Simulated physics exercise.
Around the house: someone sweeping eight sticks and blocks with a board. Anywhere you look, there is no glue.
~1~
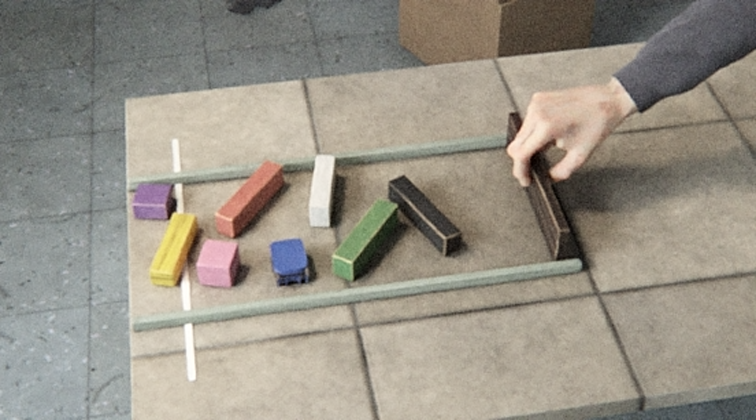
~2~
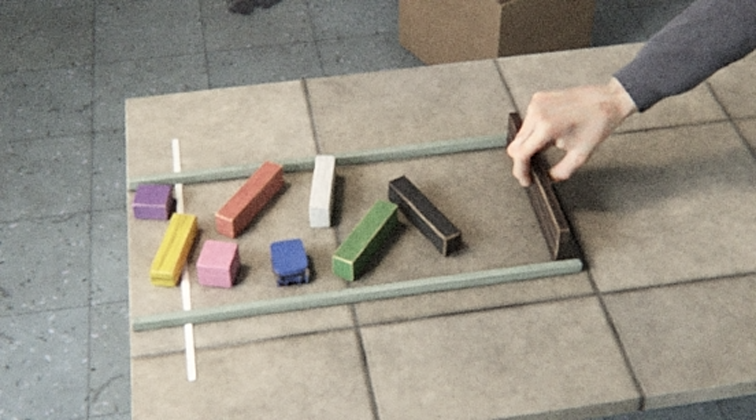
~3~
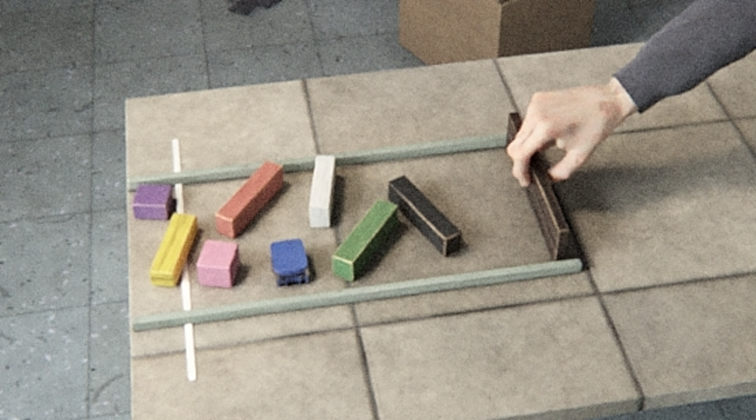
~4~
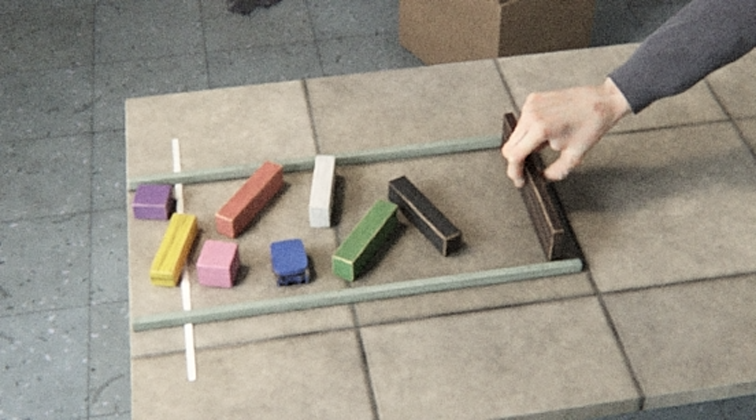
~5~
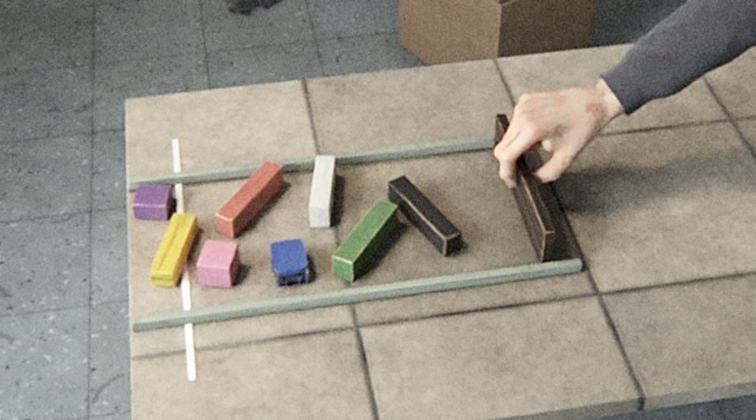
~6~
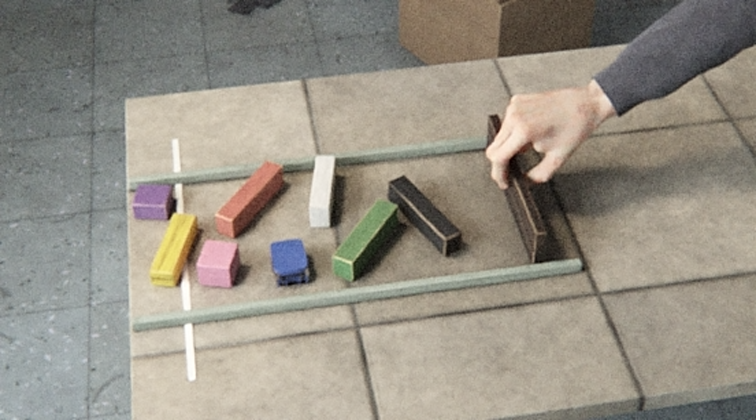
A hand slides a dark board slightly left between two rails toward scattered colored blocks.
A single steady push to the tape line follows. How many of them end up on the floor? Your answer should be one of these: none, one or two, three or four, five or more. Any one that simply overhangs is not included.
The count is three or four.
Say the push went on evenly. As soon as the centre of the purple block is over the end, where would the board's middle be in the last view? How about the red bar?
(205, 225) and (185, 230), roughly.
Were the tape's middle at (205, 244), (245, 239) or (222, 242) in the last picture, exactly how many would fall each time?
Per try in turn: 2, 0, 1.
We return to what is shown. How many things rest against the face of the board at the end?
At rest, 2 are in contact.
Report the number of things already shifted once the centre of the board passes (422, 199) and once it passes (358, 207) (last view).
By the first moment it's 1, by the second it's 3.
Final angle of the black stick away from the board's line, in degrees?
Misalignment: Close to 0°.
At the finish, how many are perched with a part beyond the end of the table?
The total would be 2.
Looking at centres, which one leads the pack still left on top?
Closest at the end: The red bar.
A little later, none off yet; purple block at rest near (153, 202); yellow stick at rest near (174, 249); pink block at rest near (219, 264).
When it is over, the number that fall off is three or four; down, blue case, pink block, yellow stick and purple block.
